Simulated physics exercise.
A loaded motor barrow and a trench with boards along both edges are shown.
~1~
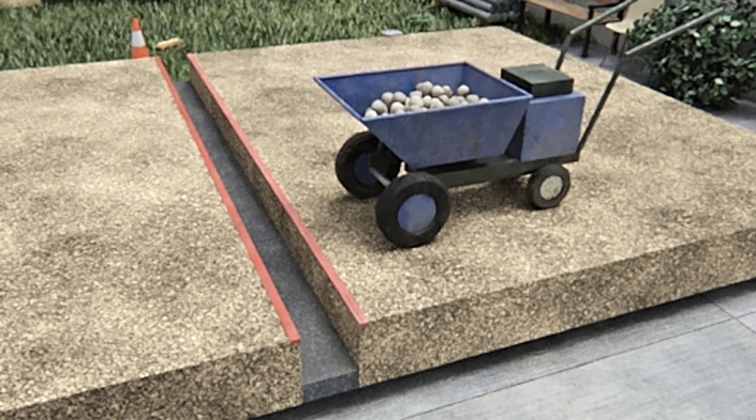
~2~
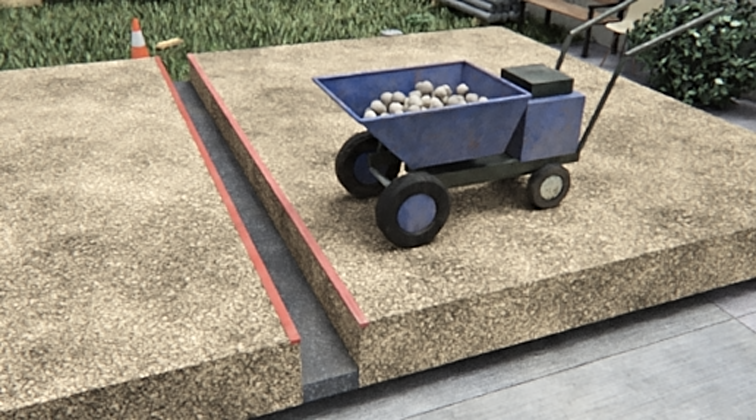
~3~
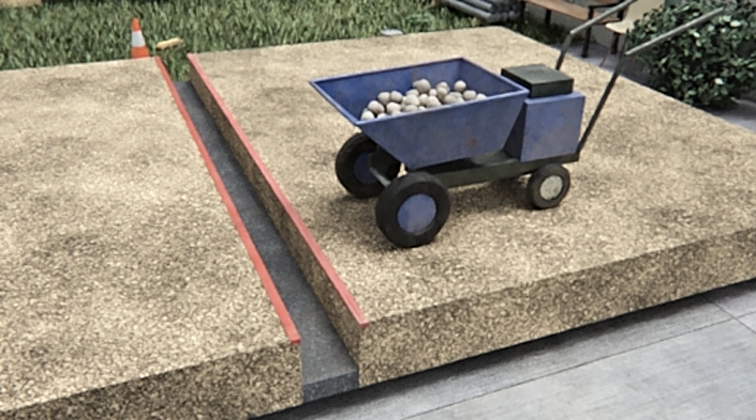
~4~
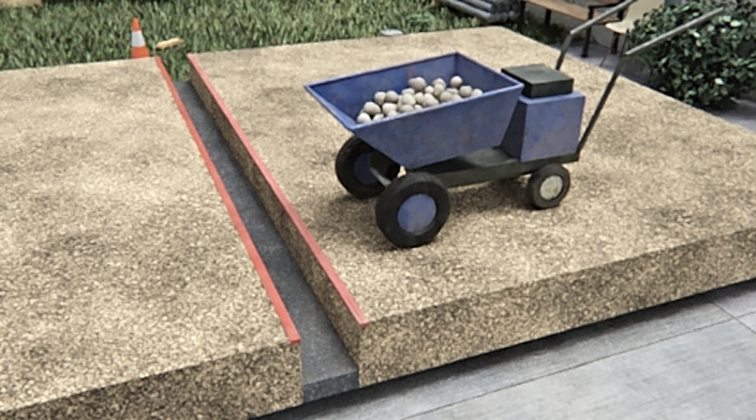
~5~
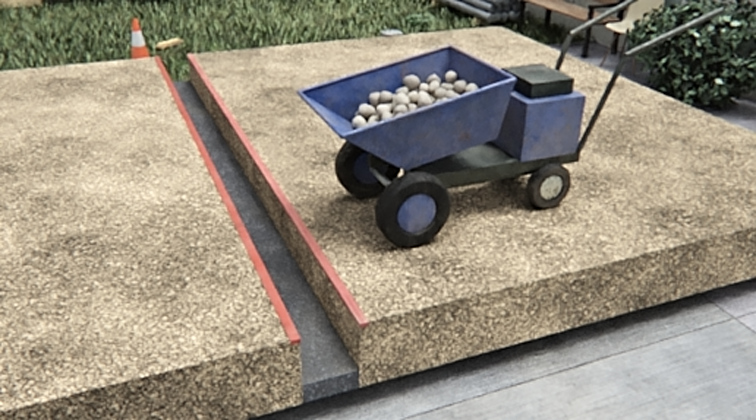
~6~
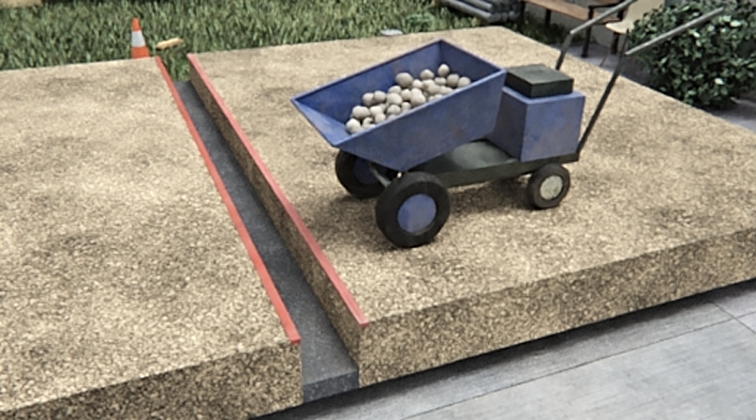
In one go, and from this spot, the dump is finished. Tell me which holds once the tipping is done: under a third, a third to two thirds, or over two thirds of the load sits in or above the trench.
The trench will take in more than two-thirds.
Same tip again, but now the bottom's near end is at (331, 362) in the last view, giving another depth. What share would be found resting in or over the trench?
About 60 percent.
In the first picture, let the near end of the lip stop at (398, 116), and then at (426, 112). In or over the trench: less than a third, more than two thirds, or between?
Well, for the first stop the answer is beyond two thirds, and for the second it is in the middle band.
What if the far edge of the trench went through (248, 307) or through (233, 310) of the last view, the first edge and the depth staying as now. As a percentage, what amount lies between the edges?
You'd get 100 % in the first case and 100 % in the second.
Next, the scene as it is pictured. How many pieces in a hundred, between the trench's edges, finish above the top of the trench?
Roughly 0 %.
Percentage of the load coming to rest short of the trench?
About 0 per cent.
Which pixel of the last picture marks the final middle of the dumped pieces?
Somewhere close to (273, 266) in the last picture.
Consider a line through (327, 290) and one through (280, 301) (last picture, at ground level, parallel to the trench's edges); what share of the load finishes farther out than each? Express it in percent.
Around 90 per cent for the first, and 20 per cent for the second.
Shortly afterwards, skip tipped steeply; the whole lot in the skip.
Next, skip tipped steeply; the bulk in the skip; a little in or heaped over the trench; only a few beyond it.
Some moments later, skip tipped right over; a little in the skip; near two thirds in or heaped over the trench; near a quarter beyond it.
In the end, skip tipped right over; the bulk in or heaped over the trench; near a quarter beyond it.
